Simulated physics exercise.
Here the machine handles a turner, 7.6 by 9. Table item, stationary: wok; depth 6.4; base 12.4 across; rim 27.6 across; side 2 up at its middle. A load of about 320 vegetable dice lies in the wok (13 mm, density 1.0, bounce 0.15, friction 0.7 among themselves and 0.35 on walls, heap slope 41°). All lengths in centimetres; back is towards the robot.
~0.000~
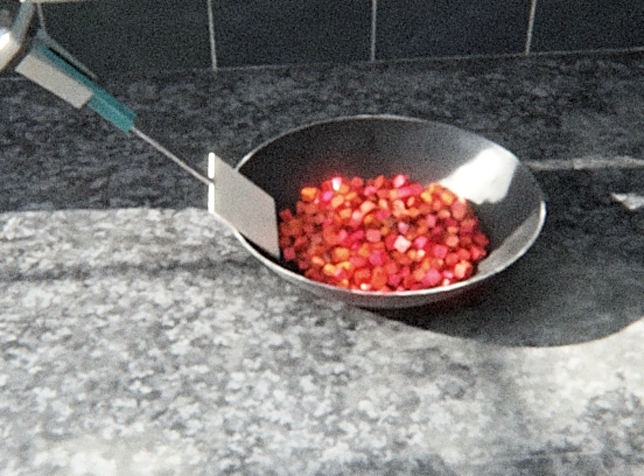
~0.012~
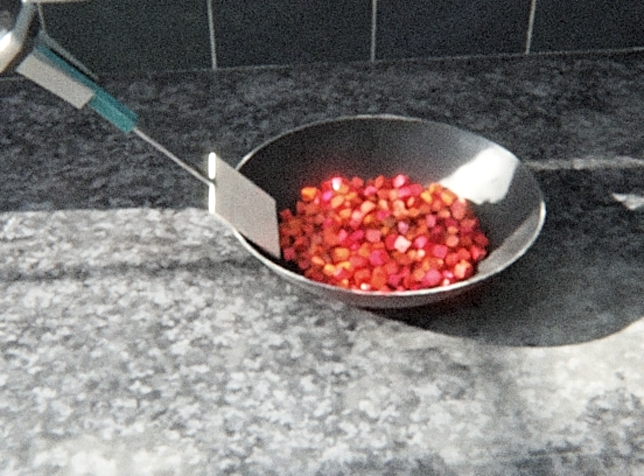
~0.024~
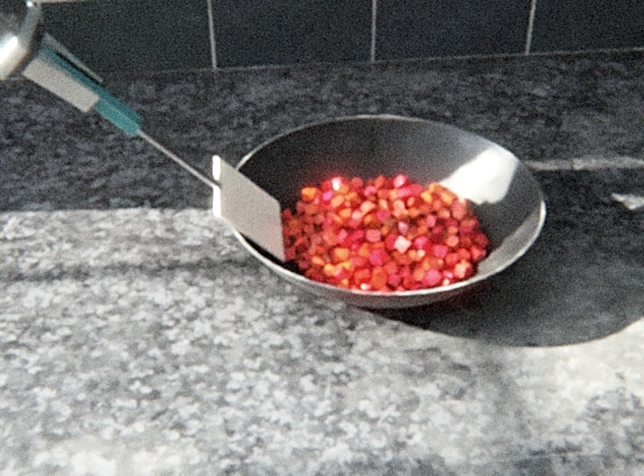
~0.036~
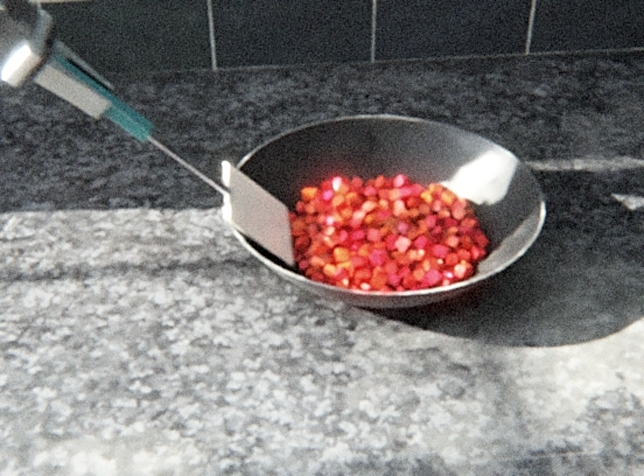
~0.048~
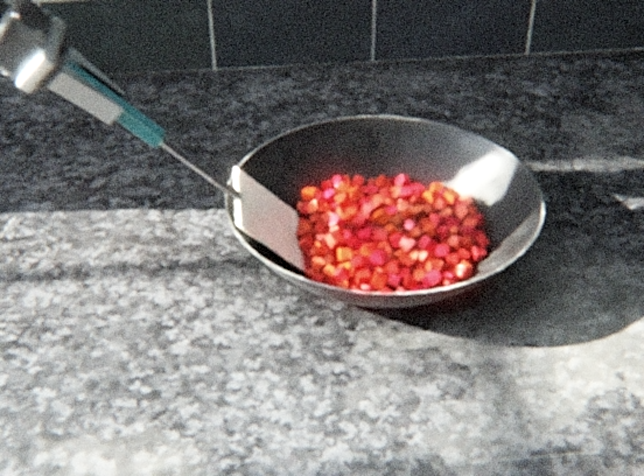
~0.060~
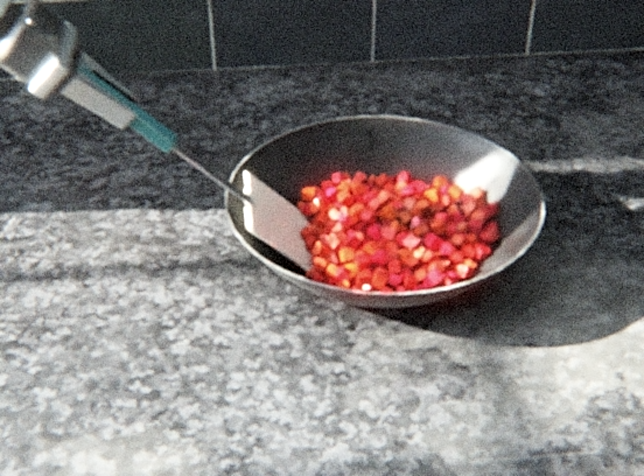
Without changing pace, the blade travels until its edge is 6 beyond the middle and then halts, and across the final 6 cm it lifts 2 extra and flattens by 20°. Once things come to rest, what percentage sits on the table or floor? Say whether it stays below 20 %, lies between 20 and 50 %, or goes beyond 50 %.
It stays below 20 %.
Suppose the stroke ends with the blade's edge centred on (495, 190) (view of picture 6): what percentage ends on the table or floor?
55 %.
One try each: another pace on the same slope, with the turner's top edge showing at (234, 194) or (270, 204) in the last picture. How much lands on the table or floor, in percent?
10 % and 20 %.
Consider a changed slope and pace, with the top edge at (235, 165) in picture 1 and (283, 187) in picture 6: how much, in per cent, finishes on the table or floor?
Some 20 percent ends up on the table or floor.
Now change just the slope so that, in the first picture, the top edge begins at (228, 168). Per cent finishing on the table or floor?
Near 15 in a hundred.
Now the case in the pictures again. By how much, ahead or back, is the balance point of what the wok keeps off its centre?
The balance point is about 5.5 cm ahead.
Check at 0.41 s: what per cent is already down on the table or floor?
Share at that moment: About 15 %.
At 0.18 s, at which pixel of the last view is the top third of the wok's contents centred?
It is centred at about (491, 204).
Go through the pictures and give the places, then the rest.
Turner top edge at (211, 181), sloping 45°; upper third of the load around (380, 235), from x 285 to 480, top at y 185; 318 in the wok, in the first frame.
Turner top edge at (212, 182), sloping 45°; upper third of the load around (380, 235), from x 285 to 480, top at y 185, in the second frame.
Turner top edge at (217, 185), sloping 45°; upper third of the load around (380, 235), from x 285 to 480, top at y 185, in the third frame.
Turner top edge at (226, 190), sloping 45°; upper third of the load around (386, 236), from x 290 to 480, top at y 185, in the fourth frame.
Turner top edge at (237, 195), sloping 45°; upper third of the load around (384, 225), from x 300 to 480, top at y 180, in the fifth frame.
Turner top edge at (248, 200), sloping 45°; upper third of the load around (404, 224), from x 305 to 490, top at y 180; 318 in the wok, in the sixth frame.
By 0.12 s, sloping 45°, highest piece 9 above the table; 317 in the wok, 1 on the blade or in flight.
By 0.18 s, sloping 38°, highest piece 11 above the table; 313 in the wok, 5 on the blade or in flight.
By 0.41 s, sloping 25°, highest piece 7 above the table; 277 in the wok, 40 on the table or floor, 1 on the blade or in flight.
By 1.46 s, sloping 25°, highest piece 7 above the table; 277 in the wok, 41 on the table or floor.
Final count, 277 in the wok, 41 on the table or floor. That is 13 % on the table or floor.
